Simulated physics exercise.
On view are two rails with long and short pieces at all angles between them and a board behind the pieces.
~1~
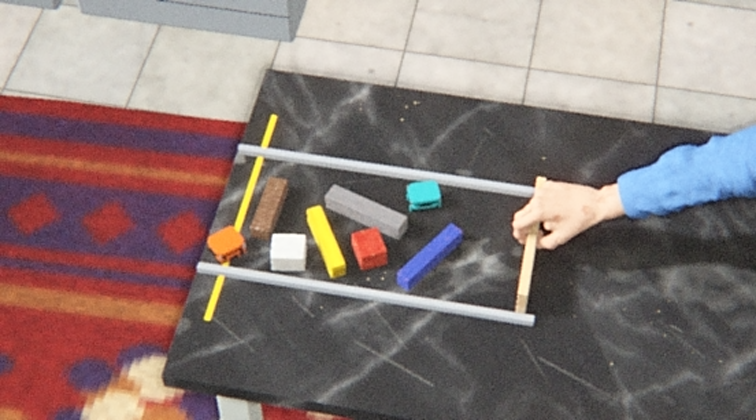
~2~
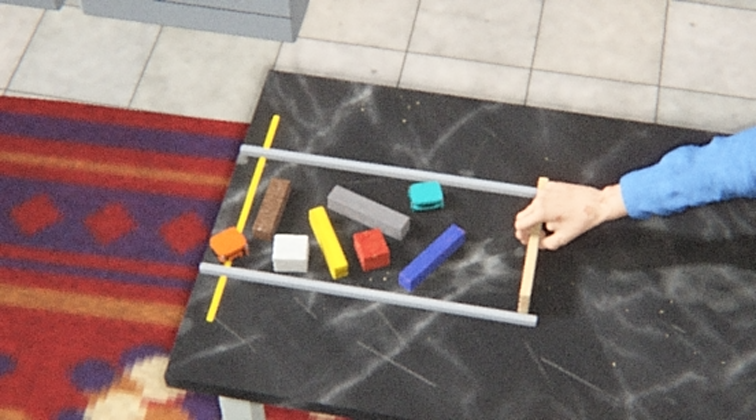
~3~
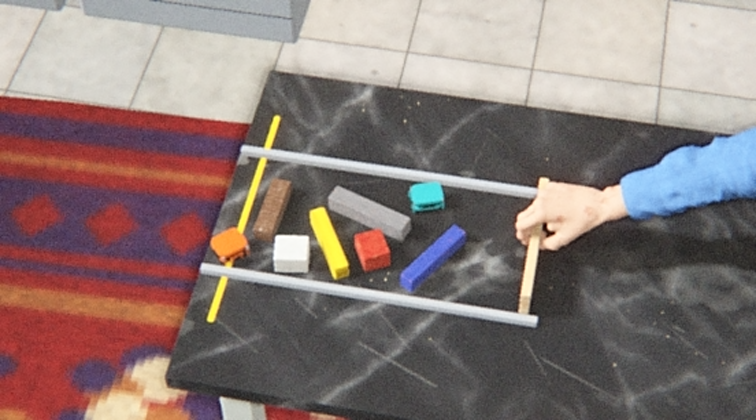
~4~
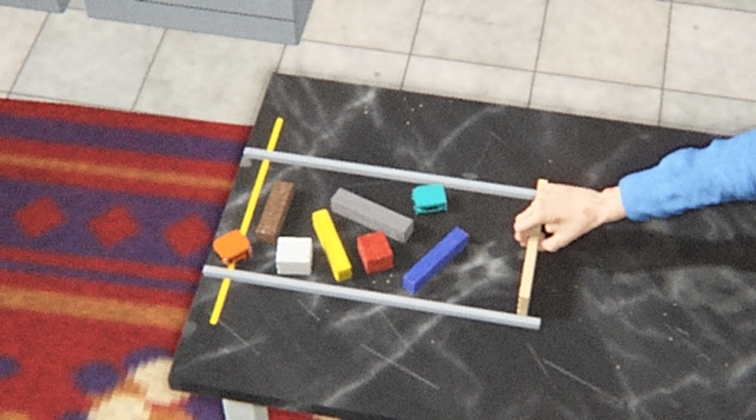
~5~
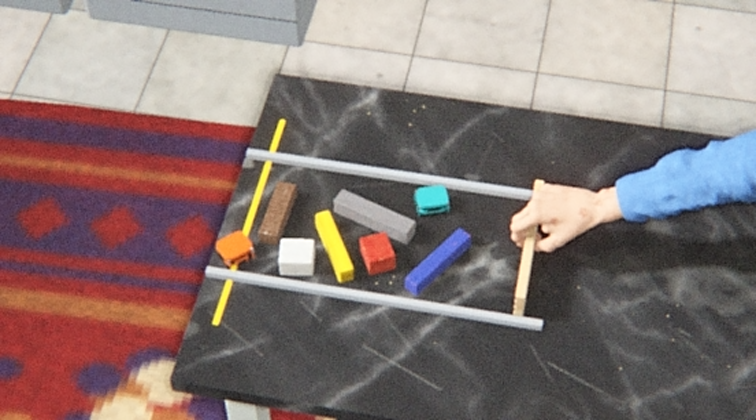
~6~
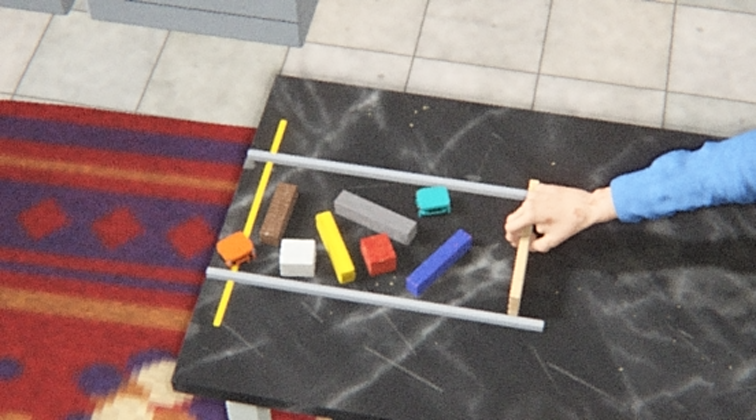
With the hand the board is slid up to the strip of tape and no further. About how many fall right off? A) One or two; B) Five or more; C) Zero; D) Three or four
Answer: B.
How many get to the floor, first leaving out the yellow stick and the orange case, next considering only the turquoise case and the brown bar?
4 and 5.
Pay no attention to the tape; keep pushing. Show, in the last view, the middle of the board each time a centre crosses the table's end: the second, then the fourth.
(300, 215) and (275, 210).
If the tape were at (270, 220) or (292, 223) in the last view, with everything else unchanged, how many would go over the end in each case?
First try 4, second try 2.
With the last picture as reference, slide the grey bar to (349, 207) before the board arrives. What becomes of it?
Placed there, it goes off the edge.
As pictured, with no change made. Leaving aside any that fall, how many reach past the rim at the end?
1 of them.
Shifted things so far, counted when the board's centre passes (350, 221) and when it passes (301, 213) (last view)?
The first count is 8, and then it's 8.
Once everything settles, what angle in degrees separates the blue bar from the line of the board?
Roughly 0° out of line.
A little later, none off yet; orange case at rest near (236, 251); brown bar at rest near (279, 214); white block at rest near (298, 258).
Next, none off yet; orange case shifted a little near (223, 250); brown bar shifted a little near (267, 211); white block shifted about its own width near (257, 253).
When it is over, the number that fall off is five or more; down, red block, grey bar, yellow stick, white block, brown bar and orange case.
